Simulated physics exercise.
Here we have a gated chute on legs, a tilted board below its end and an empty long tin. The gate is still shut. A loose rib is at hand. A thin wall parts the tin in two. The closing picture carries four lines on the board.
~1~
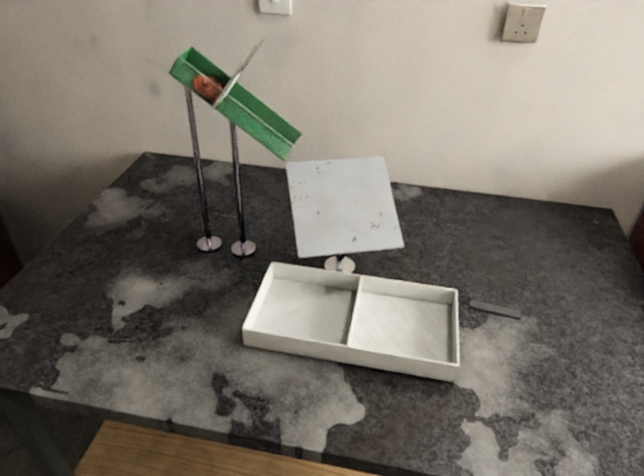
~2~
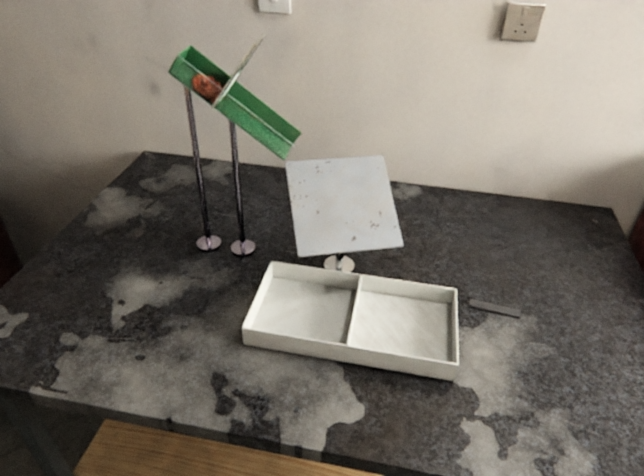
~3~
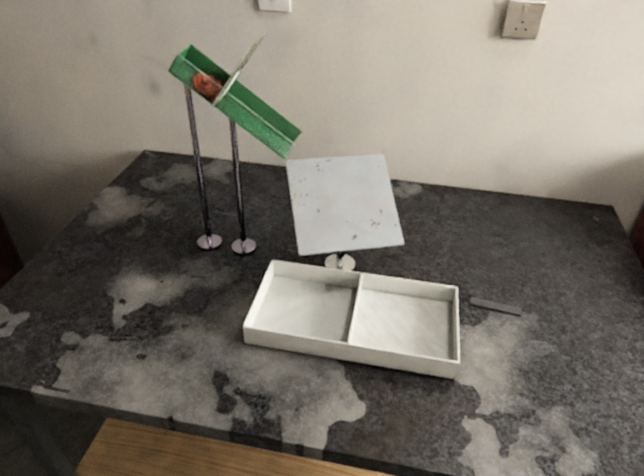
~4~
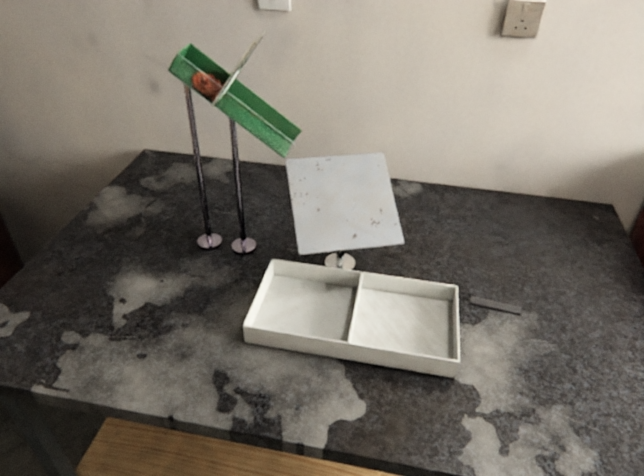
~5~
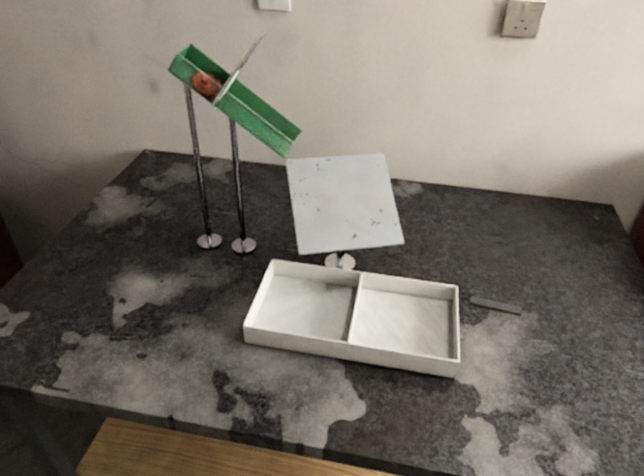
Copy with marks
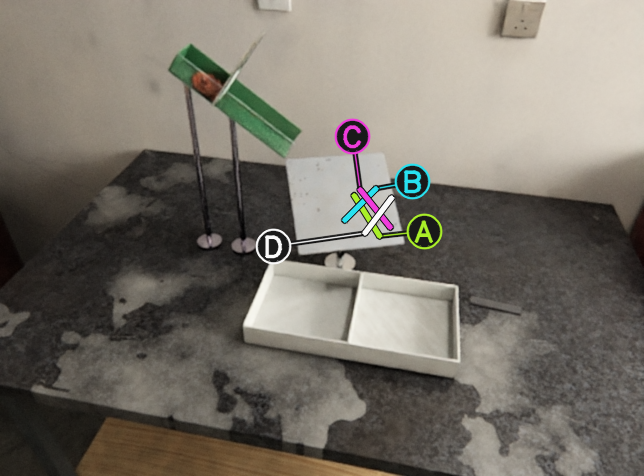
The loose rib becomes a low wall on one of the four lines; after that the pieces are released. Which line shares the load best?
Line D does it best.
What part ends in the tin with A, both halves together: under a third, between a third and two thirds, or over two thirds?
Line A gives over two thirds.
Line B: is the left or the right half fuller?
The left half.
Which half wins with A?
The right half.
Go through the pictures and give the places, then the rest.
The first picture shows load behind the gate (210, 91), clay pellets; lip of the chute (288, 154), sloping fairly steeply.
The second picture shows middle of the board (343, 203), tilted fairly steeply; middle of its low edge (352, 251); of its high edge (335, 158).
The third picture shows front corners of the tin (244, 326) and (459, 362); front end of its middle wall (348, 344); gate still shut (232, 79).
The fourth picture shows middle of the load (209, 88); lip (288, 151).
The fifth picture shows middle of the load (209, 88); lip (288, 151).
On the marked copy, line A from (354, 195) to (379, 236); line B from (376, 188) to (344, 220); line C from (360, 189) to (390, 227); line D from (391, 197) to (364, 233).
Choosing A, of what is caught, about a tenth in the left half, almost all in the right.
Choosing B, of what is caught, almost all in the left half, about a tenth in the right.
Choosing C, of what is caught, about a tenth in the left half, almost all in the right.
Choosing D, of what is caught, roughly half in the left half, roughly half in the right.
